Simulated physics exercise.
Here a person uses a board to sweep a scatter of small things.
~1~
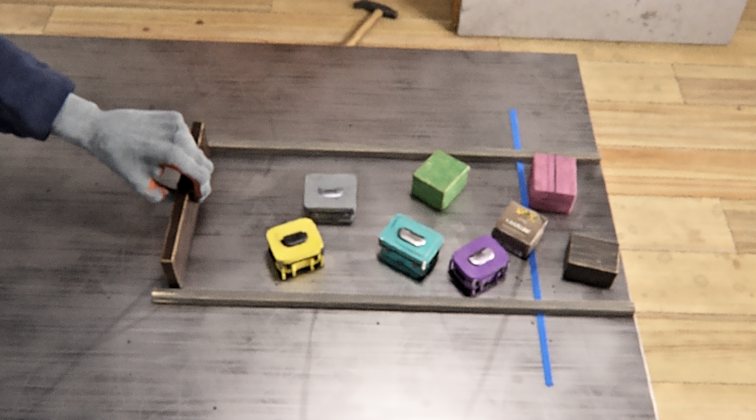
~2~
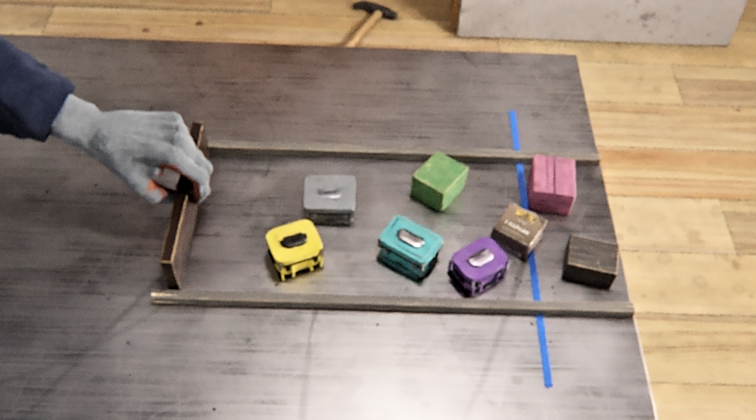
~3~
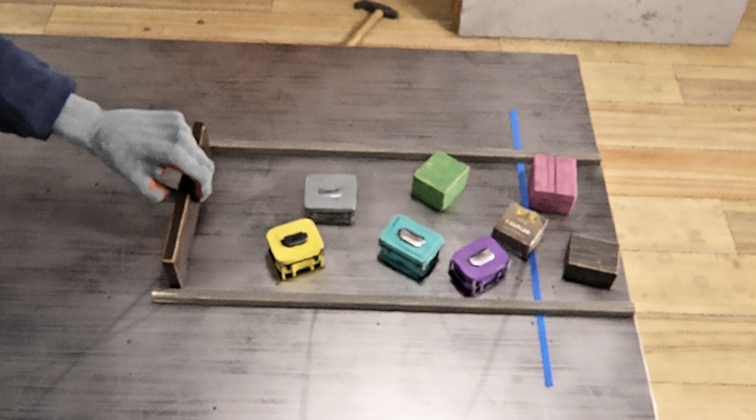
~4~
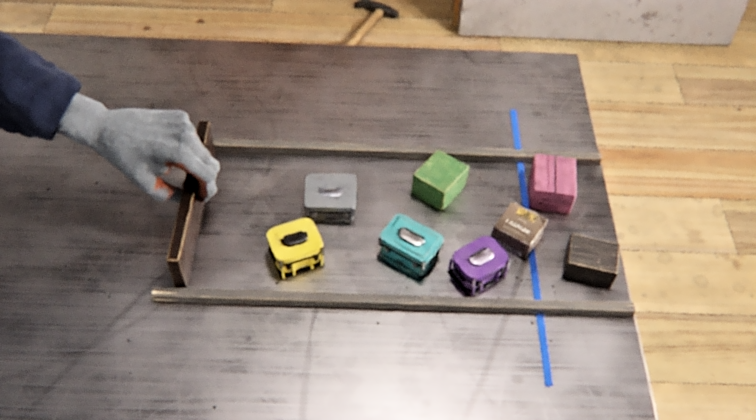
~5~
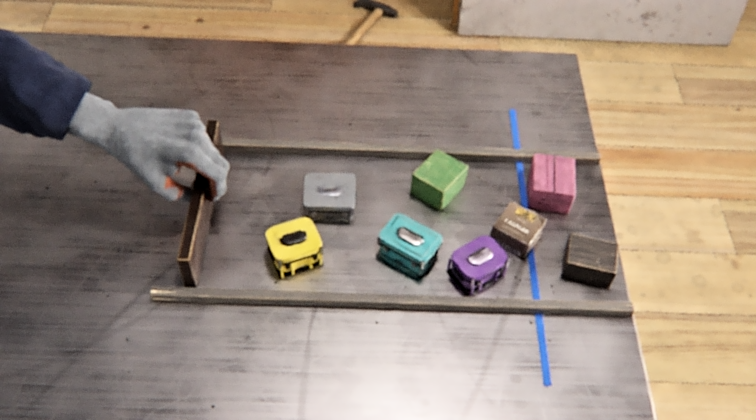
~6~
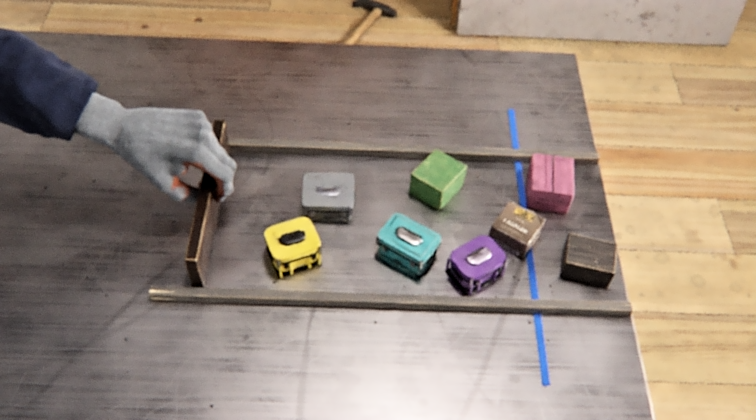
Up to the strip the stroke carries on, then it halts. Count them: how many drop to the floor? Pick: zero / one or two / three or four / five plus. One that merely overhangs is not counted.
That comes to one or two.
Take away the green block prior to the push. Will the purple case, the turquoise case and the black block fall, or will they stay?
The purple case keeps its place, the turquoise case keeps its place and the black block ends up down.
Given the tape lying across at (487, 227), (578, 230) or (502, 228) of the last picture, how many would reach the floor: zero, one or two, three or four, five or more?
Results per position - not one / five or more / zero.
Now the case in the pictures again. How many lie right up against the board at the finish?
Number: 3.
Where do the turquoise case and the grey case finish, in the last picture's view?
About (591, 241), and the other about (550, 204).
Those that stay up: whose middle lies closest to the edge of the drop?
Result - foremost is the brown box.
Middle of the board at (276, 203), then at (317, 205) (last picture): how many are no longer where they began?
At the one place 1, at the other 2.
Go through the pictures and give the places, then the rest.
In the first picture, black block (591, 260); pink box (552, 183); brown box (519, 230); board (188, 202); tape (529, 229).
In the second picture, pink box (552, 184); yellow case (295, 250).
In the third picture, brown box (519, 230); turquoise case (411, 247).
In the fourth picture, black block (591, 261); grey case (331, 199).
In the fifth picture, pink box (551, 183); green block (439, 180).
In the sixth picture, black block (588, 261); pink box (550, 183); brown box (516, 229); board (210, 201); tape (526, 228).
Early on, none off yet; black block at rest near (588, 261); pink box at rest near (550, 183); brown box at rest near (516, 229).
A while later, none off yet; black block travelled a little near (606, 264); pink box travelled about its own width near (587, 176); brown box travelled about its own width near (570, 218).
Finally, the number that fall off is one or two; lost, pink box and black block.
